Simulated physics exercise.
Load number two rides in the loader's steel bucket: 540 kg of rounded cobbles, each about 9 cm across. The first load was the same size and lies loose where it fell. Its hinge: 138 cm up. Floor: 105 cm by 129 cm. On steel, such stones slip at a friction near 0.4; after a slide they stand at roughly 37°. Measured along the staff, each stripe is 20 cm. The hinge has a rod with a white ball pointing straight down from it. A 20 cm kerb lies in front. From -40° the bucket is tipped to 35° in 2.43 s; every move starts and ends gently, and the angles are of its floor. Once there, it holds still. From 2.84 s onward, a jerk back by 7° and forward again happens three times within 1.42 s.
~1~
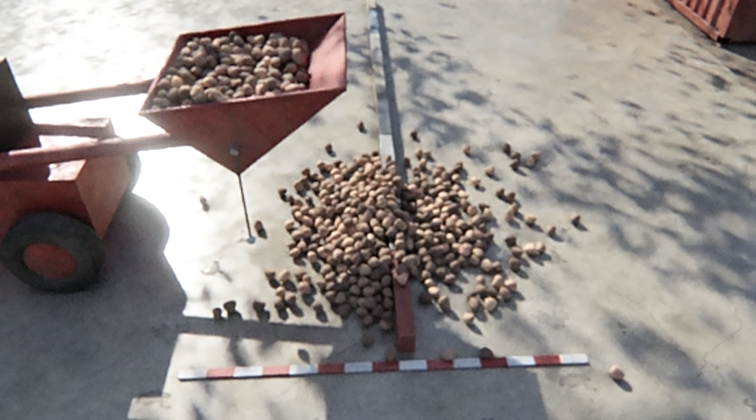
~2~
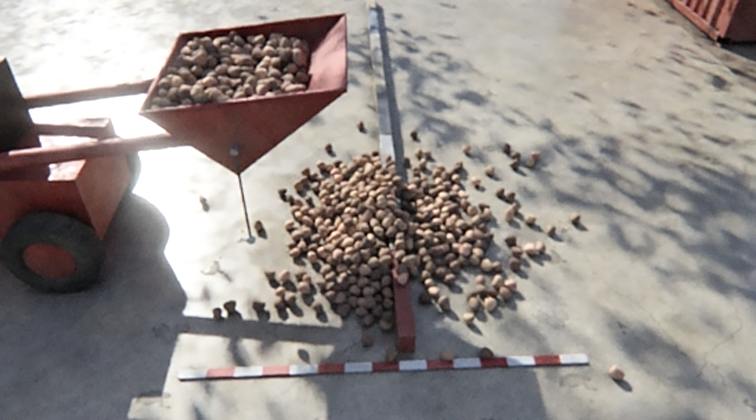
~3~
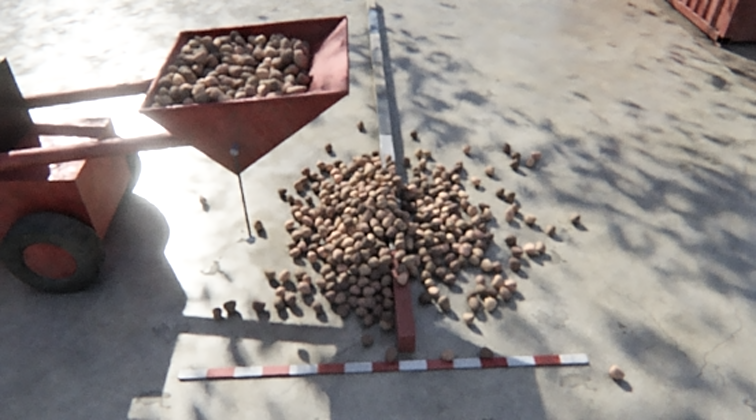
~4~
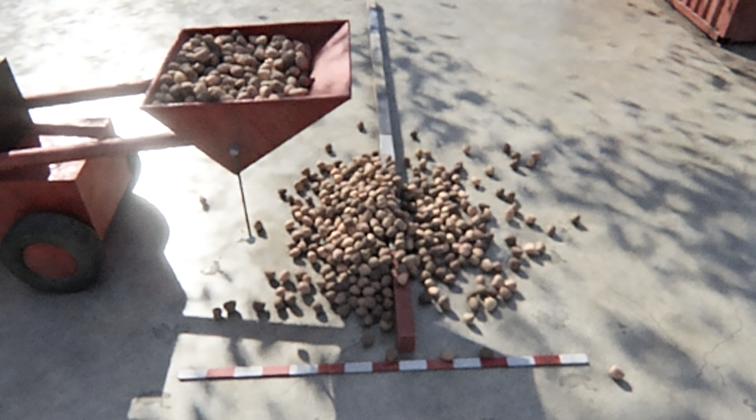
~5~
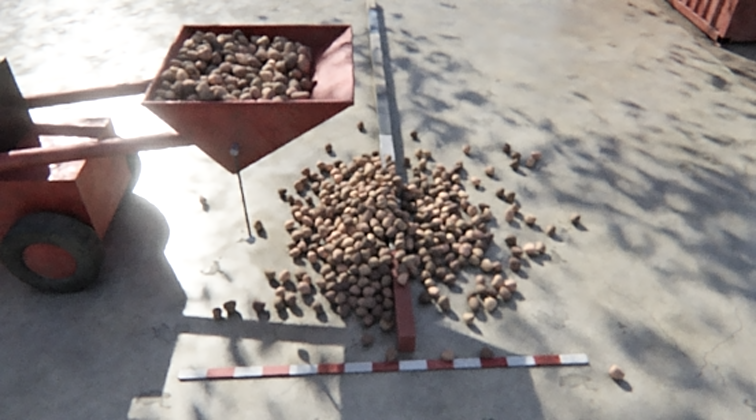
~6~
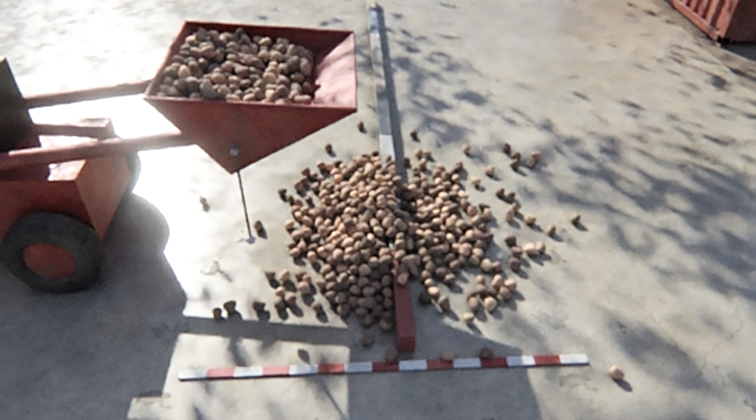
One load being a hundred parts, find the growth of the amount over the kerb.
A growth of about 44 parts in a hundred.
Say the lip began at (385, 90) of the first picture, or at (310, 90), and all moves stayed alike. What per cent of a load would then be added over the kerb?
First place: Roughly 85 %; second place: Roughly 10 %.
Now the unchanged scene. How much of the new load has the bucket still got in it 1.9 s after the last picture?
It holds some 30 percent.
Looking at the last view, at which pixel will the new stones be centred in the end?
Centre: Approx. (381, 213).
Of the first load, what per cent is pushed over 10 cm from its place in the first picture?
10 %.
Then, 1.2 s after the last picture the floor is at 23°; in per cent of one load, 98 in the bucket, 70 on this side of the kerb, 32 over the kerb; the foremost stones are at (539, 192).
Then, 1.9 s after the last picture the floor is at 35°; in per cent of one load, 31 in the bucket, 124 on this side of the kerb, 45 over the kerb; the foremost stones are at (539, 192).
Then, 4.1 s after the last picture the floor is at 35°; in per cent of one load, 0 in the bucket, 124 on this side of the kerb, 76 over the kerb; the foremost stones are at (540, 192).
Then, 6.9 s after the last picture the floor is at 35°; in per cent of one load, 0 in the bucket, 124 on this side of the kerb, 76 over the kerb; the foremost stones are at (540, 192). Net gain over the kerb, 44.
